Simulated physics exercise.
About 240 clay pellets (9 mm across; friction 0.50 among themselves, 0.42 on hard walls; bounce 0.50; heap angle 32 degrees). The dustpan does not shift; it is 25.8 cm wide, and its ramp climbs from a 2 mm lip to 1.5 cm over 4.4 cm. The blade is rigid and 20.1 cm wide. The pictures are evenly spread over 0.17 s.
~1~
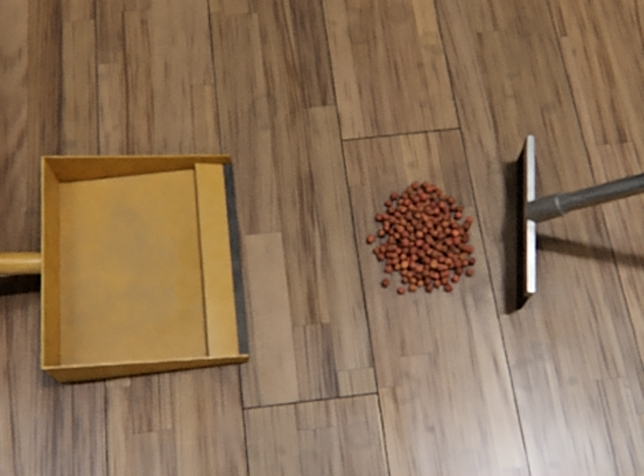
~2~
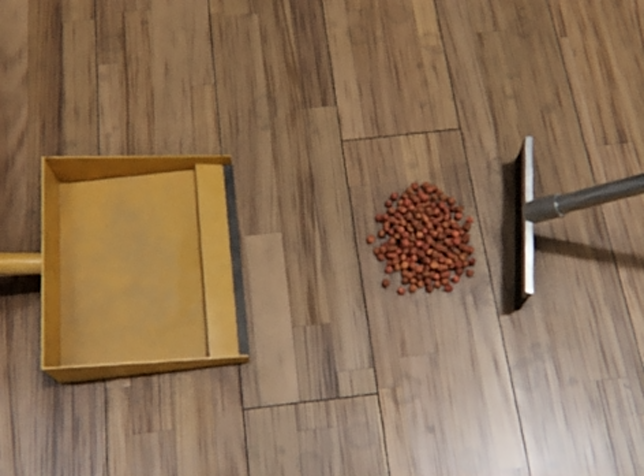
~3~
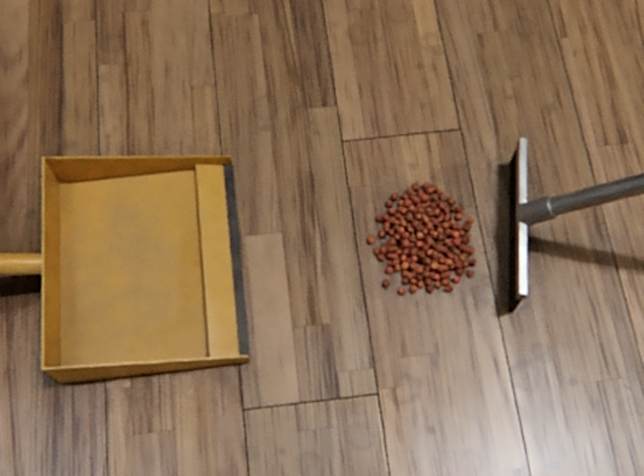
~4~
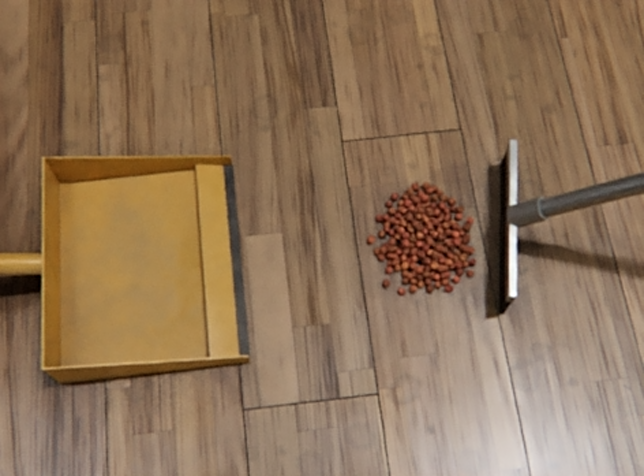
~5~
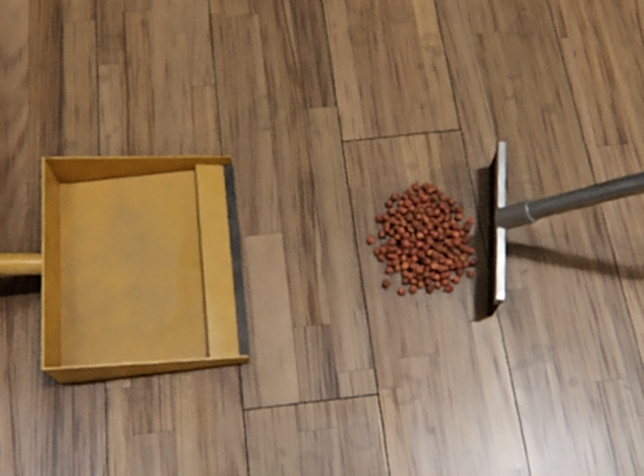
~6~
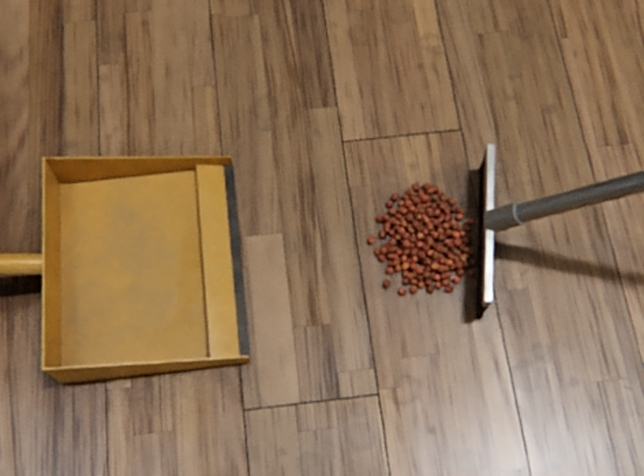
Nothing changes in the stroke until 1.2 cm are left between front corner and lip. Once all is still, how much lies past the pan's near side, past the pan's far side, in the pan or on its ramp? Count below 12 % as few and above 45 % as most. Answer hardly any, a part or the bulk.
Near side hardly any, far side hardly any, pan a part.
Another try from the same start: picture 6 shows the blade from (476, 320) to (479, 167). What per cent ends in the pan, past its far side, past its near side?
Pan 5, far 0, near 5.
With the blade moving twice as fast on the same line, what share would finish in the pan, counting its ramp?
In that case some 35 per cent.
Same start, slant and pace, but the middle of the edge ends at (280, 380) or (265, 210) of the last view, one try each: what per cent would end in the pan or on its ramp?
About 0 and 35 per cent.
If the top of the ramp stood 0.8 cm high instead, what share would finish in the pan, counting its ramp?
It would be near 25 per cent.
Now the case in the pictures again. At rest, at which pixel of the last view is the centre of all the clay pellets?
Around (249, 254).
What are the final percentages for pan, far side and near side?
Near side 0, far side 0, pan 25.
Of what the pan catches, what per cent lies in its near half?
About 70 per cent.
Then, 0.31 s after the last picture, middle of the blade 17 cm from the lip; 0 % over the lip, far side 0 %, near side 0 %.
Then, 0.52 s after the last picture, middle of the blade 8 cm from the lip; 0 % over the lip, far side 0 %, near side 0 %.
Then, 0.84 s after the last picture, middle of the blade 3 cm from the lip; 25 % over the lip, far side 0 %, near side 0 %.
In the end, near side 0 %, far side 0 %, pan 25 %, in front of the lip or behind the blade 75 %.
